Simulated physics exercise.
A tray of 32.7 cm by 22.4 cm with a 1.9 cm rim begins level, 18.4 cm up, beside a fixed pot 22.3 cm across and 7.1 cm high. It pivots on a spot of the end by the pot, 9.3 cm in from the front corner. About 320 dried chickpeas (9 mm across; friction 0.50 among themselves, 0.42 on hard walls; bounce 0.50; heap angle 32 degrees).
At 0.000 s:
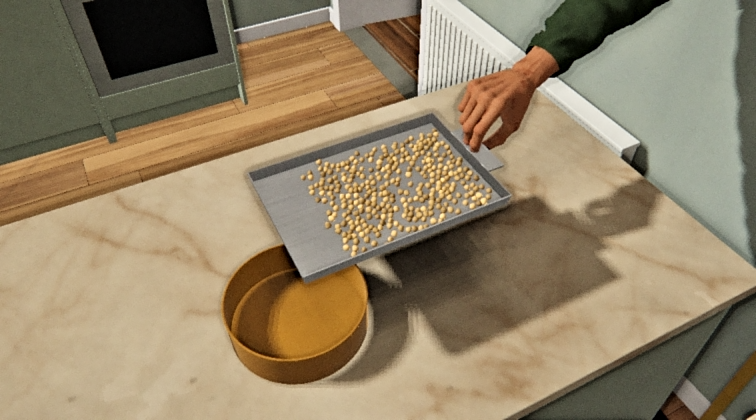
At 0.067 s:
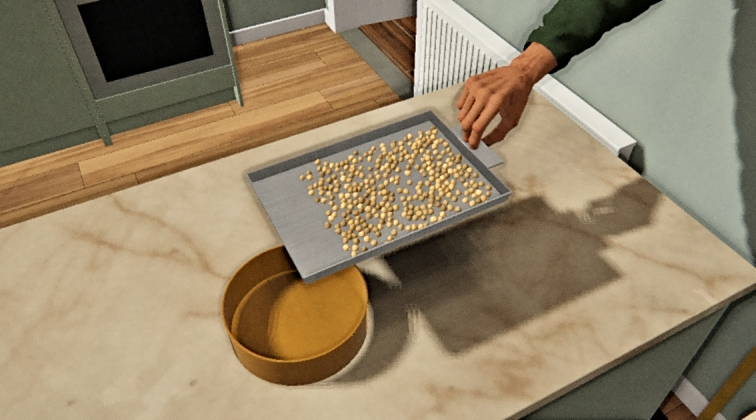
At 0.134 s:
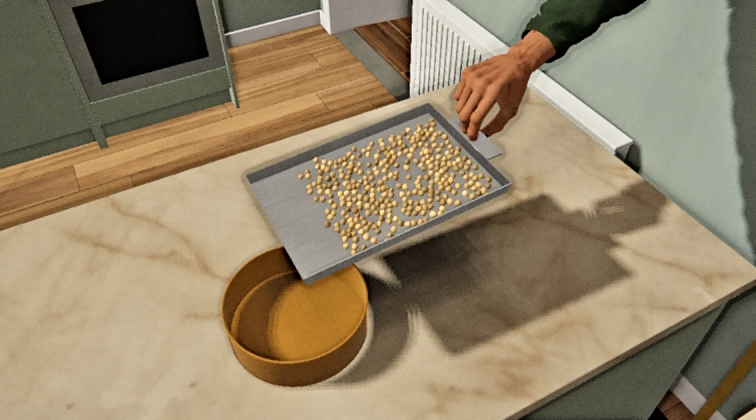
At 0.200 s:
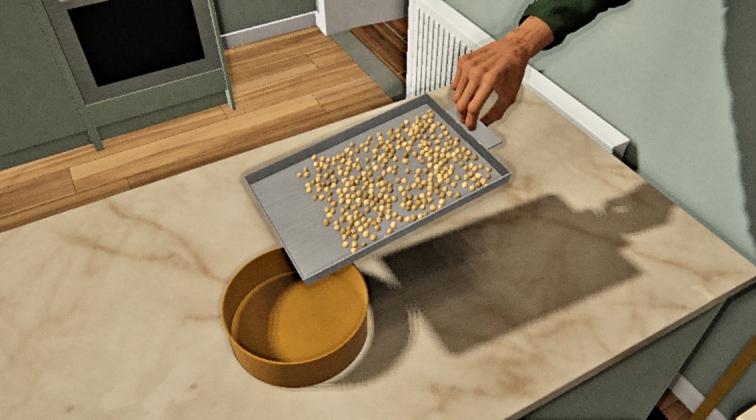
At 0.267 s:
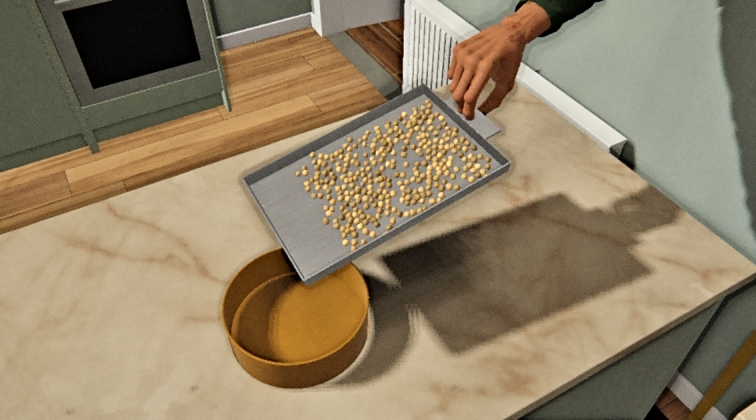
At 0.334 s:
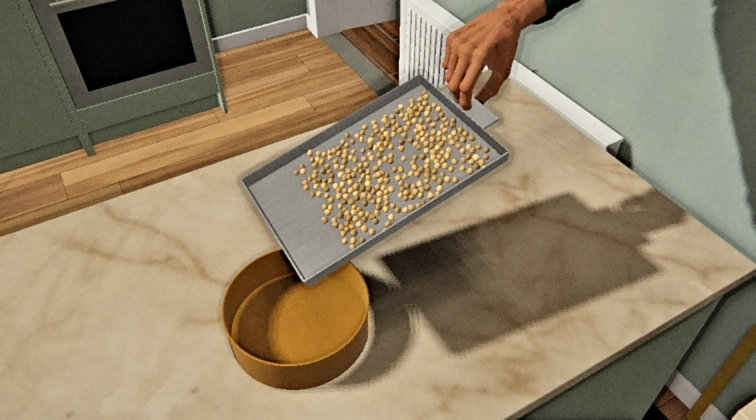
A hand gradually raising the right end of a grey tray of dried chickpeas above an orange pot on a marble counter.
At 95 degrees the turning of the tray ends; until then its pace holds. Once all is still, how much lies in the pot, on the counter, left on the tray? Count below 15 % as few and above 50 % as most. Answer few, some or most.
Pot: Most, counter: Some, tray: Few.
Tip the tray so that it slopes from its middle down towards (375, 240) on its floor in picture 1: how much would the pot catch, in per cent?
About 55 per cent.
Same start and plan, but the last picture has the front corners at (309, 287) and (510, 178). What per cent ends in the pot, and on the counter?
Pot 65, counter 35.
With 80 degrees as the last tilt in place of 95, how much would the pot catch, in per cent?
It would be near 20 per cent.
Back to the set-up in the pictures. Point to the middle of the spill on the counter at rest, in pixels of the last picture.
Near (211, 295).
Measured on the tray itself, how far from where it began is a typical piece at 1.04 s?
Some 15 cm.
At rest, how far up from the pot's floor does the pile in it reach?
Some 2.5 cm.
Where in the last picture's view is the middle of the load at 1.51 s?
Near (275, 219).
After 1.04 s, tilt 52 degrees; the tray holds 95 %, the pot 0 %.
After 1.51 s, tilt 78 degrees; the tray holds 85 %, the pot 10 %.
Then, at 2.05 s, tilt 95 degrees; the tray holds 25 %, the pot 40 %.
By 3.1 s all is still; pot 75 %, counter 25 %, tray 0 %.
